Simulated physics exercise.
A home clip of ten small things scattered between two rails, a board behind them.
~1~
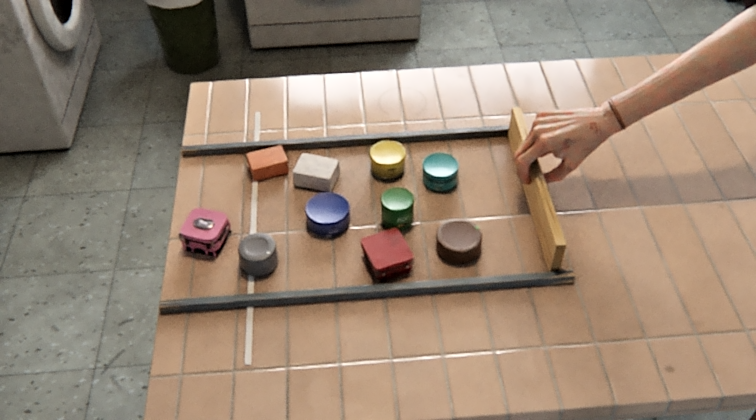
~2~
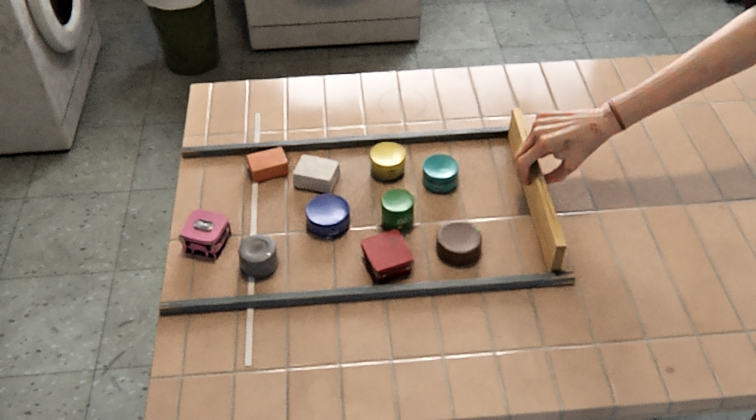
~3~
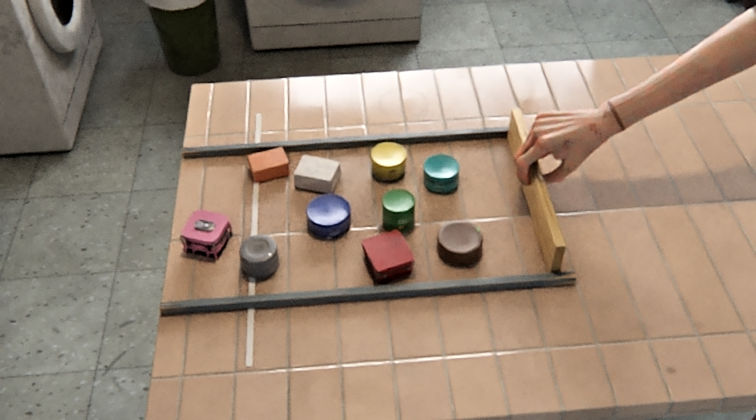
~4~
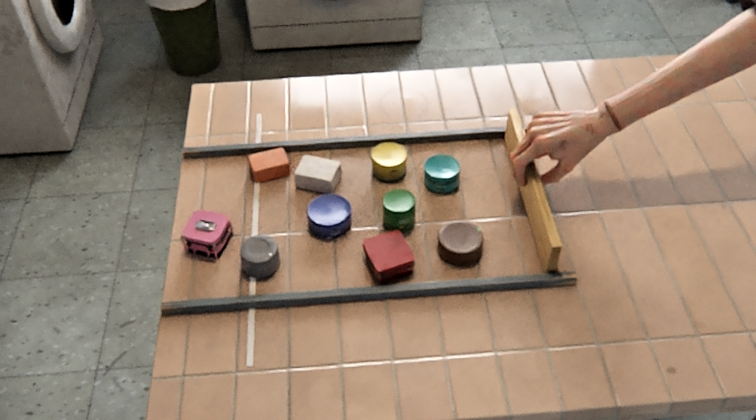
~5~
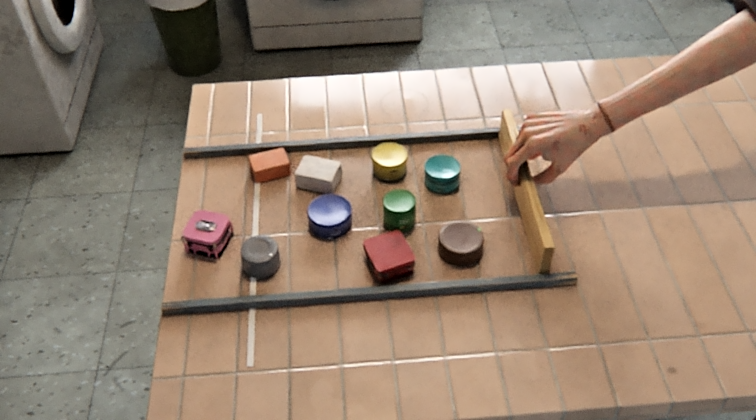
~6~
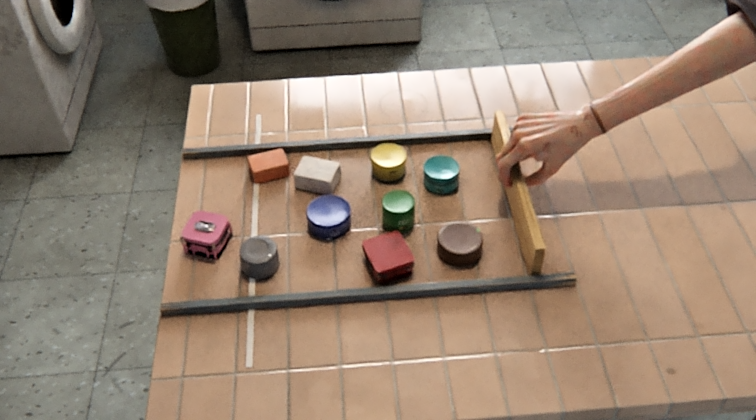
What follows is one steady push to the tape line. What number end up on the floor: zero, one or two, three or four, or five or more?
Outcome: The number that fall off is one or two.
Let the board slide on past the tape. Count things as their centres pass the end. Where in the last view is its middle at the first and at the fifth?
At (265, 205) for the first, at (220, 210) for the fifth.
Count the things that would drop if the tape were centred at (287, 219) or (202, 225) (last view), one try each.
It would be 0 and 6.
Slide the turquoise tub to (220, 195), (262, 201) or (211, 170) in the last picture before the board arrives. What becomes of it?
The turquoise tub survives; does not fall; goes over.
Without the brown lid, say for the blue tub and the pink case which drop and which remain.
The blue tub stays on; the pink case comes down.
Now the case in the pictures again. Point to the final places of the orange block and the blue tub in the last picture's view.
First (184, 167), then (202, 217).
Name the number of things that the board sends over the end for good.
The count is 1.
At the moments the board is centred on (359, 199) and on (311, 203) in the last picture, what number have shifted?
First 8, then 10.
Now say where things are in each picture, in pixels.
In the first picture, pink case (206, 232); grey lid (258, 255); orange block (268, 163); board (534, 185); tape (254, 219).
In the second picture, grey lid (259, 256); yellow tin (388, 162).
In the third picture, orange block (269, 165); red case (388, 257).
In the fourth picture, pink case (208, 234); brown lid (460, 243).
In the fifth picture, grey lid (261, 257); turquoise tub (442, 174).
In the sixth picture, pink case (207, 235); grey lid (260, 257); orange block (269, 166); board (516, 188); tape (255, 222).
A little later, none off yet; pink case at rest near (207, 235); grey lid at rest near (260, 257); orange block at rest near (269, 166).
Next, none off yet; pink case at rest near (207, 235); grey lid at rest near (260, 257); orange block moving near (263, 166).
Later still, none off yet; pink case shifted a little near (191, 227); grey lid shifted about its own width near (213, 248); orange block shifted about its own width near (218, 165).
When it is over, the number that fall off is one or two; down, pink case.
